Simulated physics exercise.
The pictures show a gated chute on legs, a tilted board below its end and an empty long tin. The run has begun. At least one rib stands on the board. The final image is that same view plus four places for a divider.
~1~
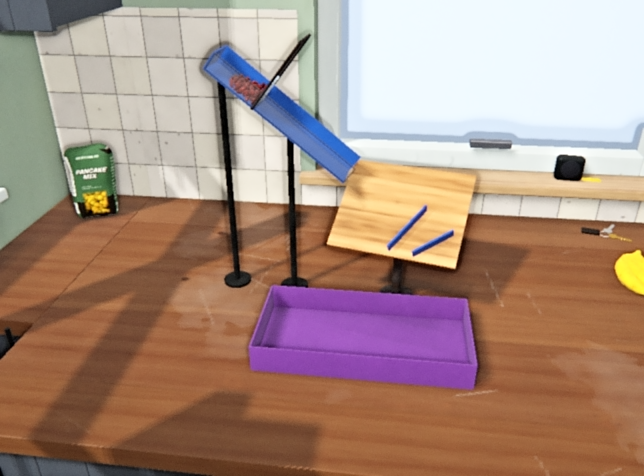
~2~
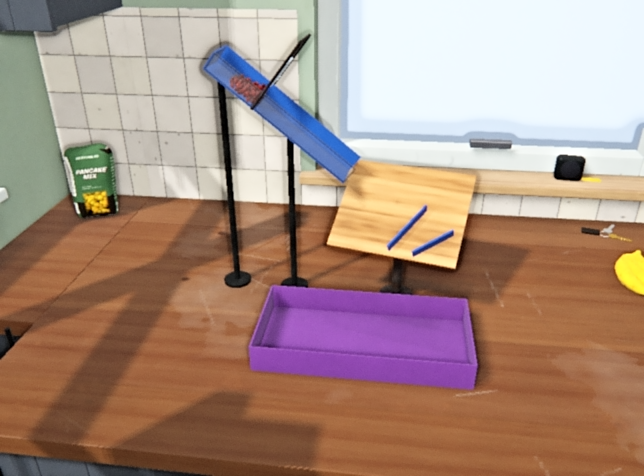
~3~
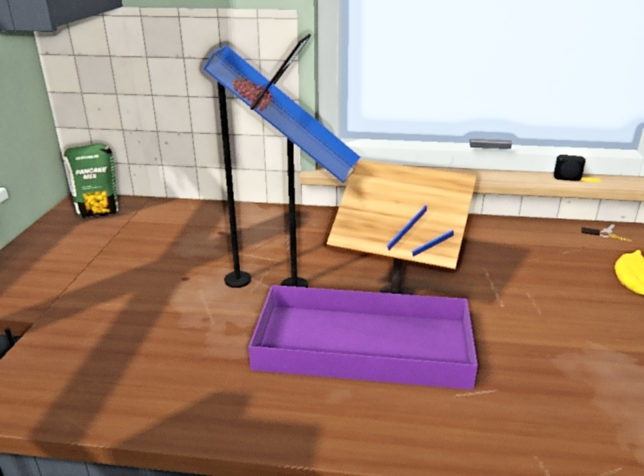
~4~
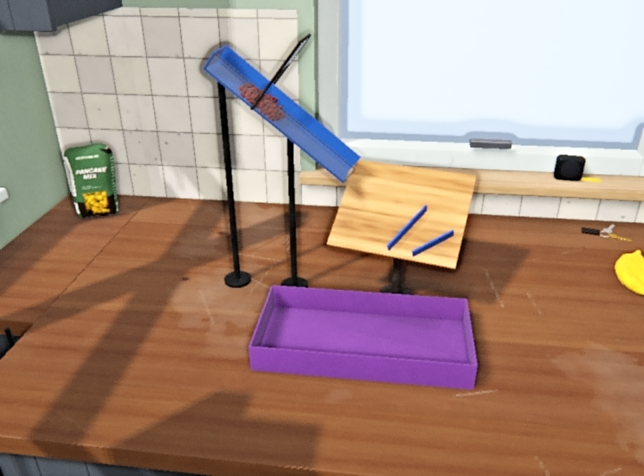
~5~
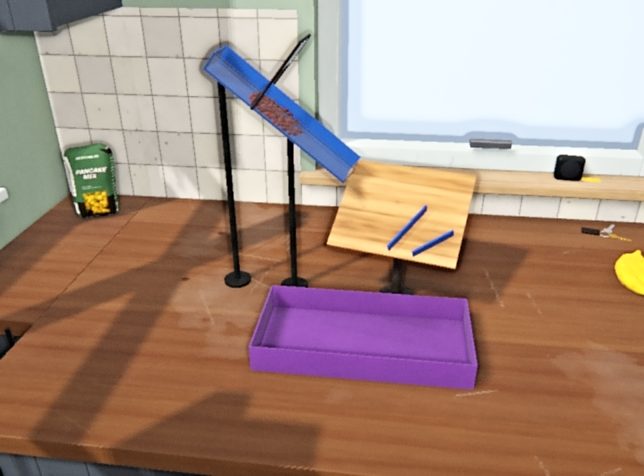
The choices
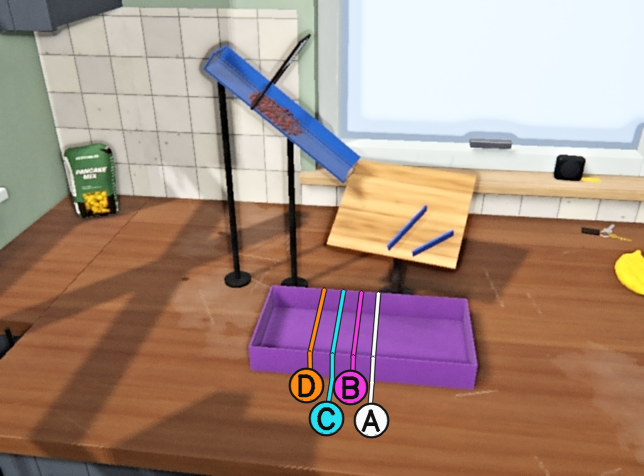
At the start, a clump of small reddish-brown beans sits near the top of a sloping blue chute on black legs, above a tilted wooden board with two blue ribs and an empty purple tin. The beans then slide a short way down the chute to the right, spreading out slightly.
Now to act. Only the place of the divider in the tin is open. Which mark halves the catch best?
The best line is B.
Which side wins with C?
The right side.
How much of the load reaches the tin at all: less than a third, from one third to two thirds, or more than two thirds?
More than two thirds.
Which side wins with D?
More lands on the right.
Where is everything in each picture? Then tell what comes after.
The first frame shows load behind the gate near (249, 91), kidney beans; lip of the chute near (346, 177), sloping fairly steeply.
The second frame shows middle of the board near (402, 210), tilted fairly steeply; middle of its low edge near (389, 255); of its high edge near (414, 167).
The third frame shows front corners of the tin near (250, 347) and (476, 366), empty; front of the load near (271, 101).
The fourth frame shows middle of the load near (260, 101); its front near (283, 116), close to a quarter of the way to the lip; rib from (453, 230) to (412, 252); rib from (426, 205) to (387, 246).
The fifth frame shows middle of the load near (274, 114); its front near (301, 132), close to half of the way to the lip.
On the marked copy, line A crosses the front rim at (373, 357); line B crosses the front rim at (353, 355); line C crosses the front rim at (332, 354); line D crosses the front rim at (310, 352).
With A, of what is caught, all but a few on the left of the divider, only a few on the right.
With B, of what is caught, close to half on the left of the divider, close to half on the right.
With C, of what is caught, only a few on the left of the divider, all but a few on the right.
With D, of what is caught, none at all on the left of the divider, the whole lot on the right.
